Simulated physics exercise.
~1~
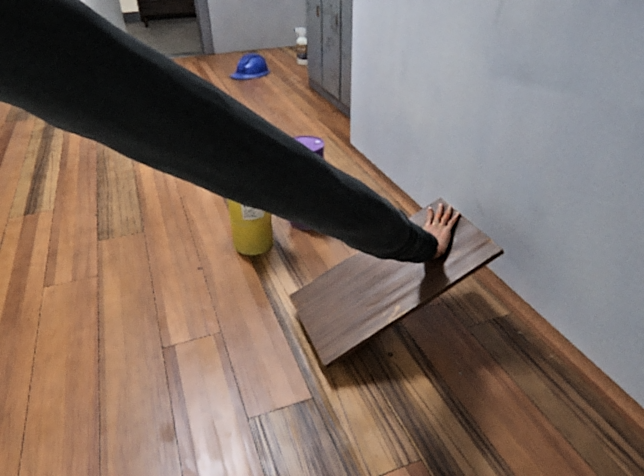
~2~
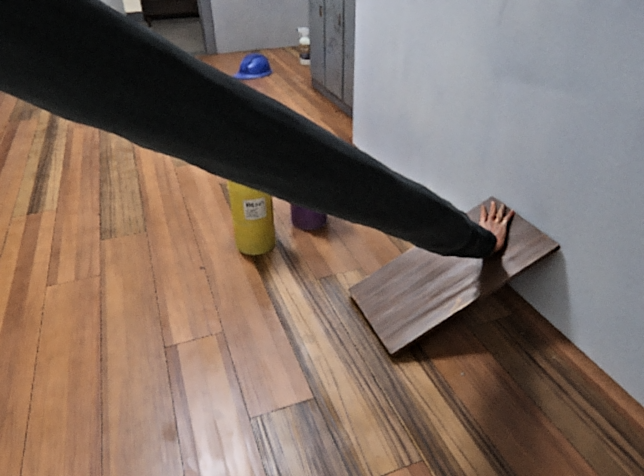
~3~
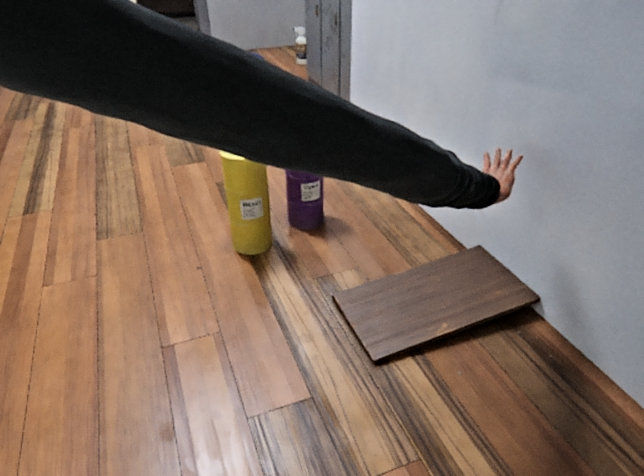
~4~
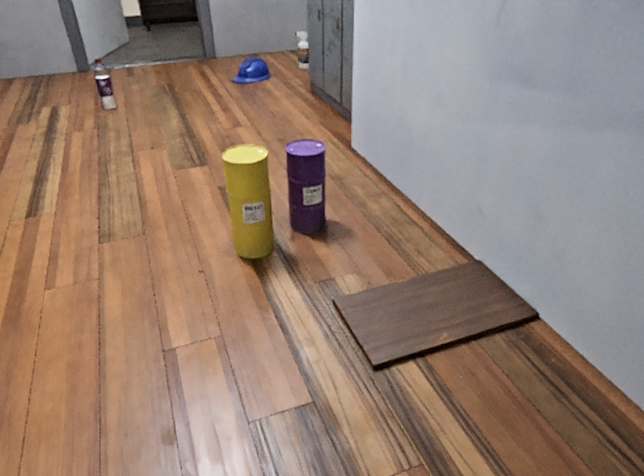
A brown board was tilted up and moved right against the wall by a hand, and when the hand let go and drew back, the board slipped down and ended flat on the wooden floor, while the yellow and purple canisters stayed put.
